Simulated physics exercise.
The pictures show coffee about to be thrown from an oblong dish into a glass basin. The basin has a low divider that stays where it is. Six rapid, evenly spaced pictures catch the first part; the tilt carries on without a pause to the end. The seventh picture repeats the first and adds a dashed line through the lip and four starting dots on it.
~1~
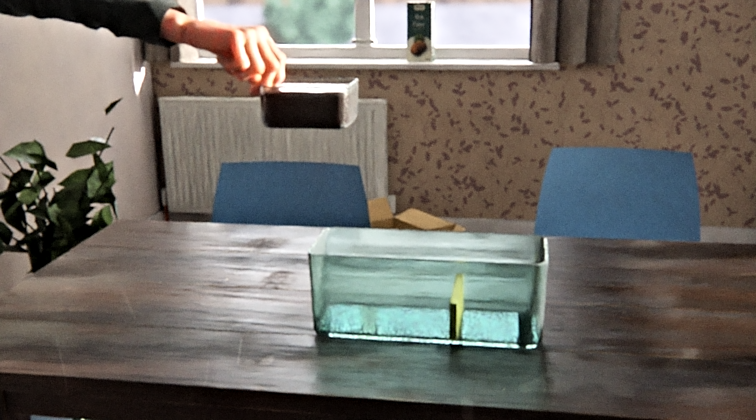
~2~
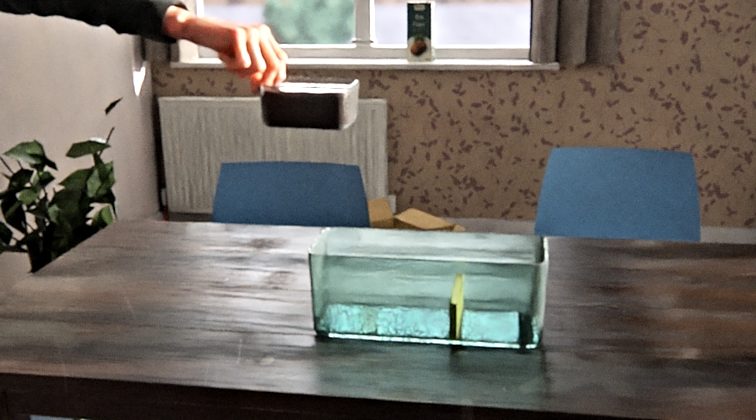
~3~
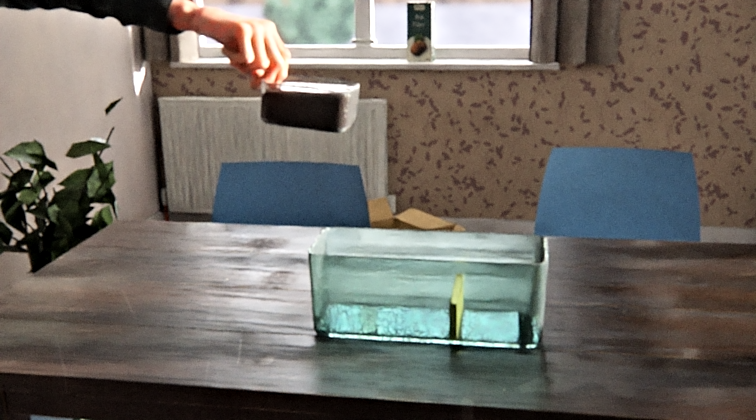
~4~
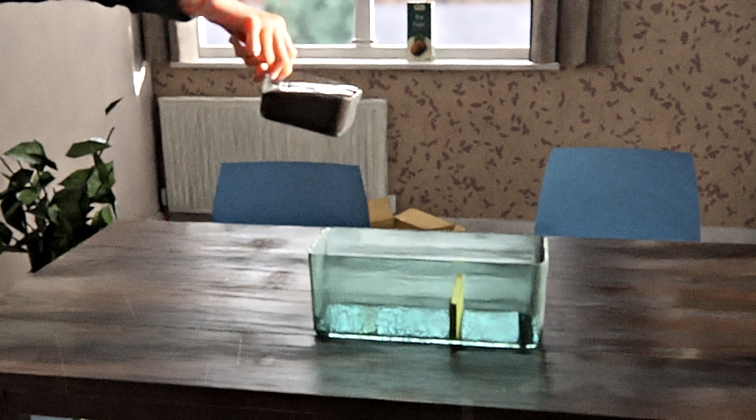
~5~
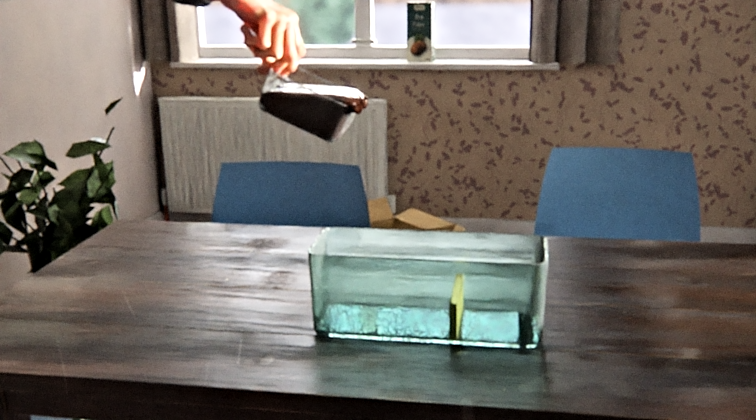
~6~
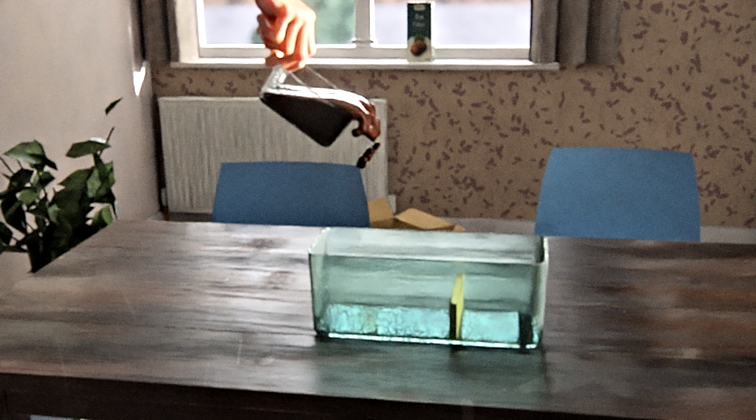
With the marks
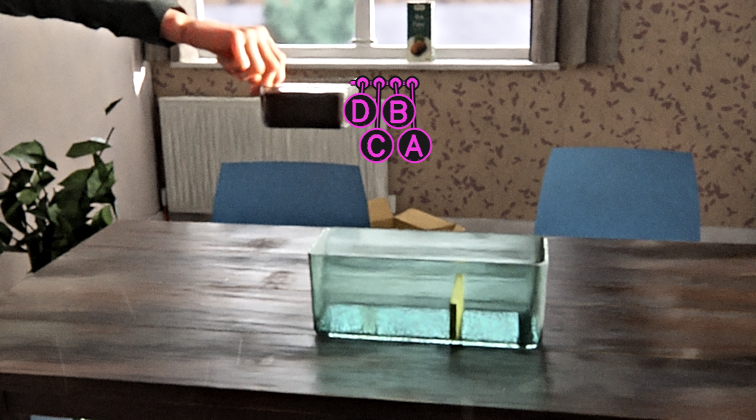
A hand tilts an oblong dish to the right, and dark coffee runs over its lip.
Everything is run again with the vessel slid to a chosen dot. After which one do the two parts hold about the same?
B beats the others.
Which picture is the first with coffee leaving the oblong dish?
In picture 5.
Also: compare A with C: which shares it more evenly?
Spot A.
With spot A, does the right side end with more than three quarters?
No.
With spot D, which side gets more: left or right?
The left one.
In magenta, A at (412, 83); B at (395, 83); C at (379, 83); D at (362, 82).
For spot A, about 29 % ends left of the wall and 68 % right of it; 3 % is lost outside.
For spot B, about 46 % ends left of the wall and 50 % right of it; 4 % is lost outside.
For spot C, about 85 % ends left of the wall and 11 % right of it; 4 % is lost outside.
For spot D, about 95 % ends left of the wall and 3 % right of it; 3 % is lost outside.
